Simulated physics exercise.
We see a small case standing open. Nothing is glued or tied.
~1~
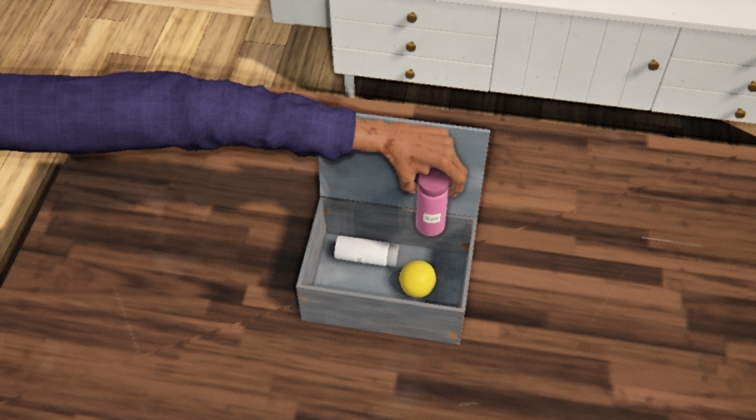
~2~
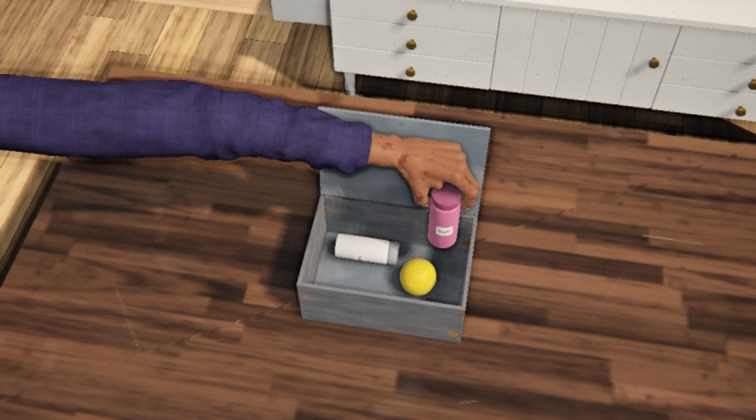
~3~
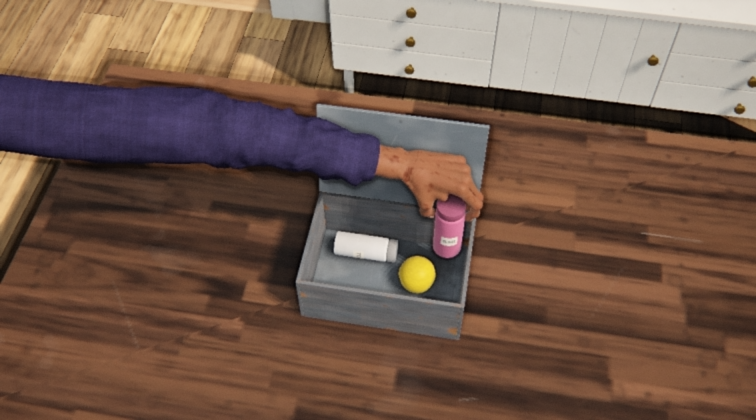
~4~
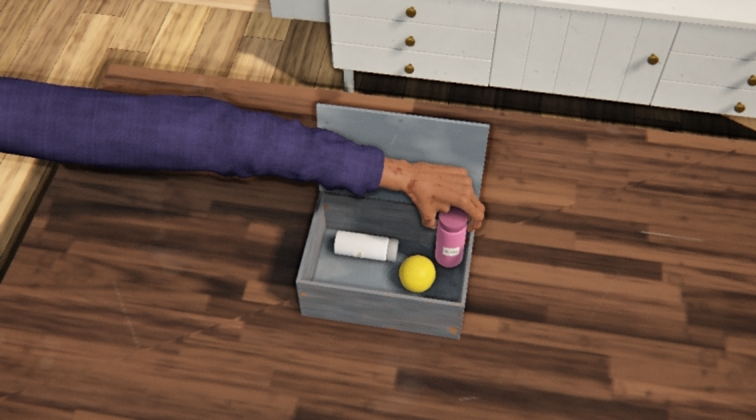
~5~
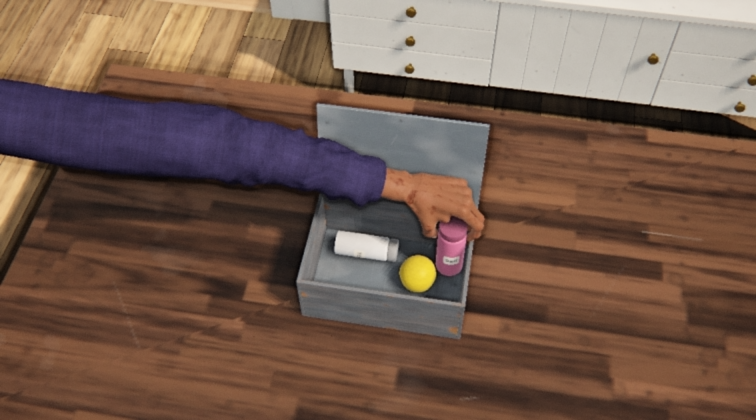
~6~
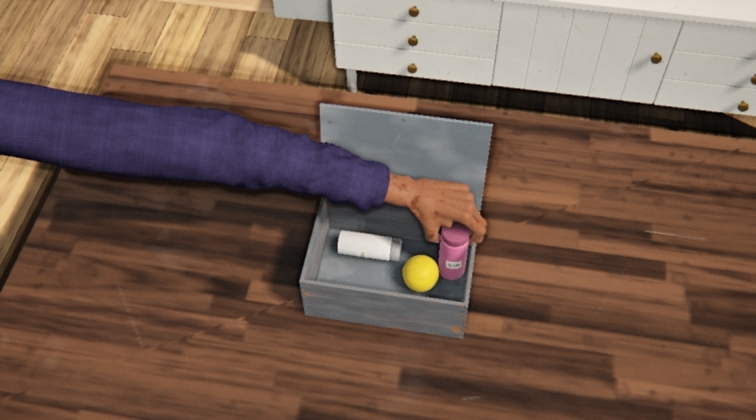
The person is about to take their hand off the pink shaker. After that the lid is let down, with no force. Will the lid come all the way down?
Here the lid stays ajar.
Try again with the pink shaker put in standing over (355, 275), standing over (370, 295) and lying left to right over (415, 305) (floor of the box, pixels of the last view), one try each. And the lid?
In the first case it is held up; in the second case it stays ajar; in the third case it shuts flat.
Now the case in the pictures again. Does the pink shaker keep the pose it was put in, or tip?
It stays as placed.
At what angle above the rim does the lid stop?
Some 25° above the rim.
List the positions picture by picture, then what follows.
In the first picture, on its way; pink shaker (432, 203); white shaker (367, 251).
In the second picture, on its way; pink shaker (444, 216); white shaker (367, 249).
In the third picture, on its way; pink shaker (449, 226); white shaker (366, 247).
In the fourth picture, on its way; pink shaker (451, 237); white shaker (367, 246).
In the fifth picture, on its way; pink shaker (451, 246); white shaker (367, 247).
In the sixth picture, put in, still held; pink shaker (454, 250); white shaker (370, 246).
Then, 1.30 s past the last view, lid 79° above the rim.
Then, 1.70 s past the last view, lid 47° above the rim.
Finally, lid 25° above the rim; all 3 still in place. Final places as the last picture's camera would see them, pink shaker near (454, 250).
